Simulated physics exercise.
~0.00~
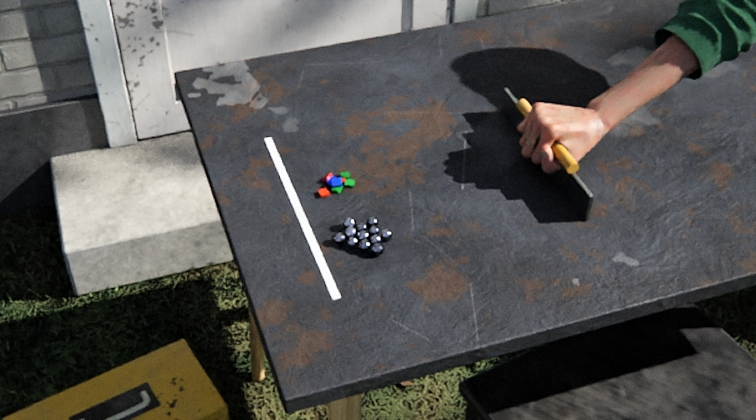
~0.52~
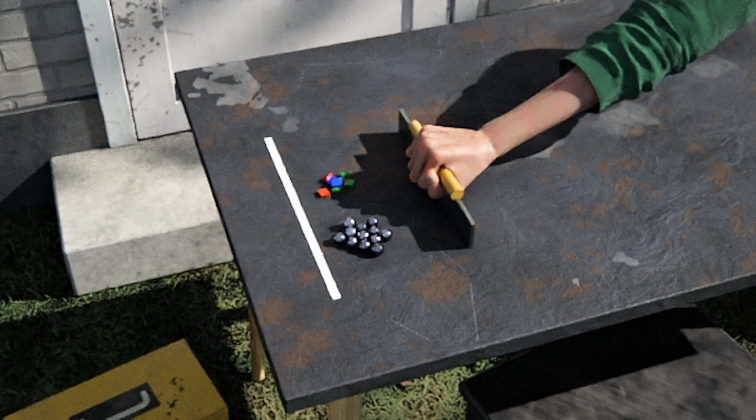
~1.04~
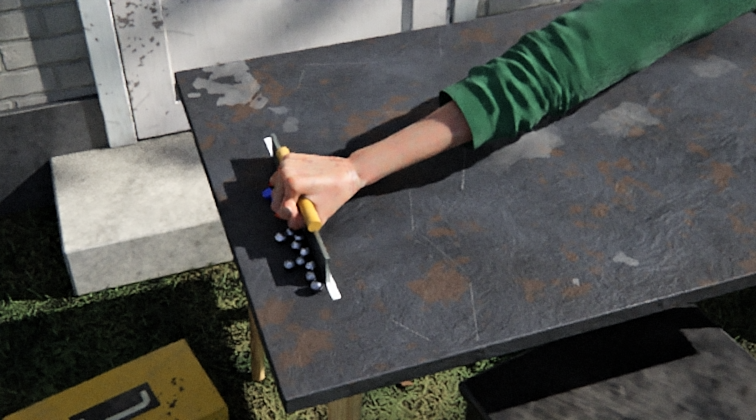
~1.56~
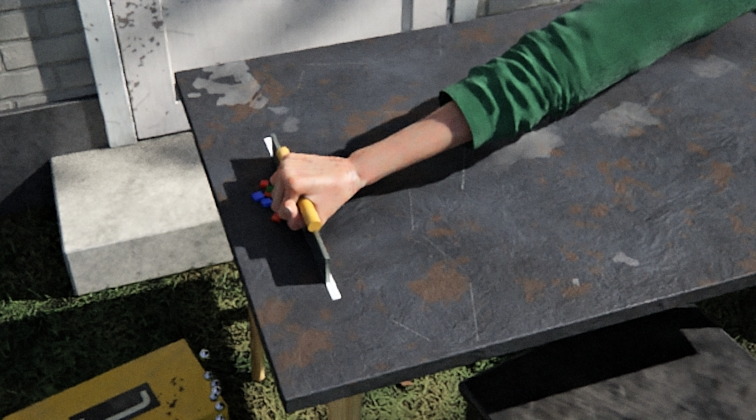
A hand in a green sleeve grips a yellow-handled scraper on a dark, rust-stained outdoor table, seen from above at an angle. A white strip of tape lies near the table's left edge, with small red, green and blue pieces and a nearer cluster of shiny dark balls to its right. The hand slides the blade left, reaches both heaps and pushes them toward the edge. The scraper stops at the tape. The balls carry on and drop off the left side near a yellow box, while the coloured pieces stay on the table.
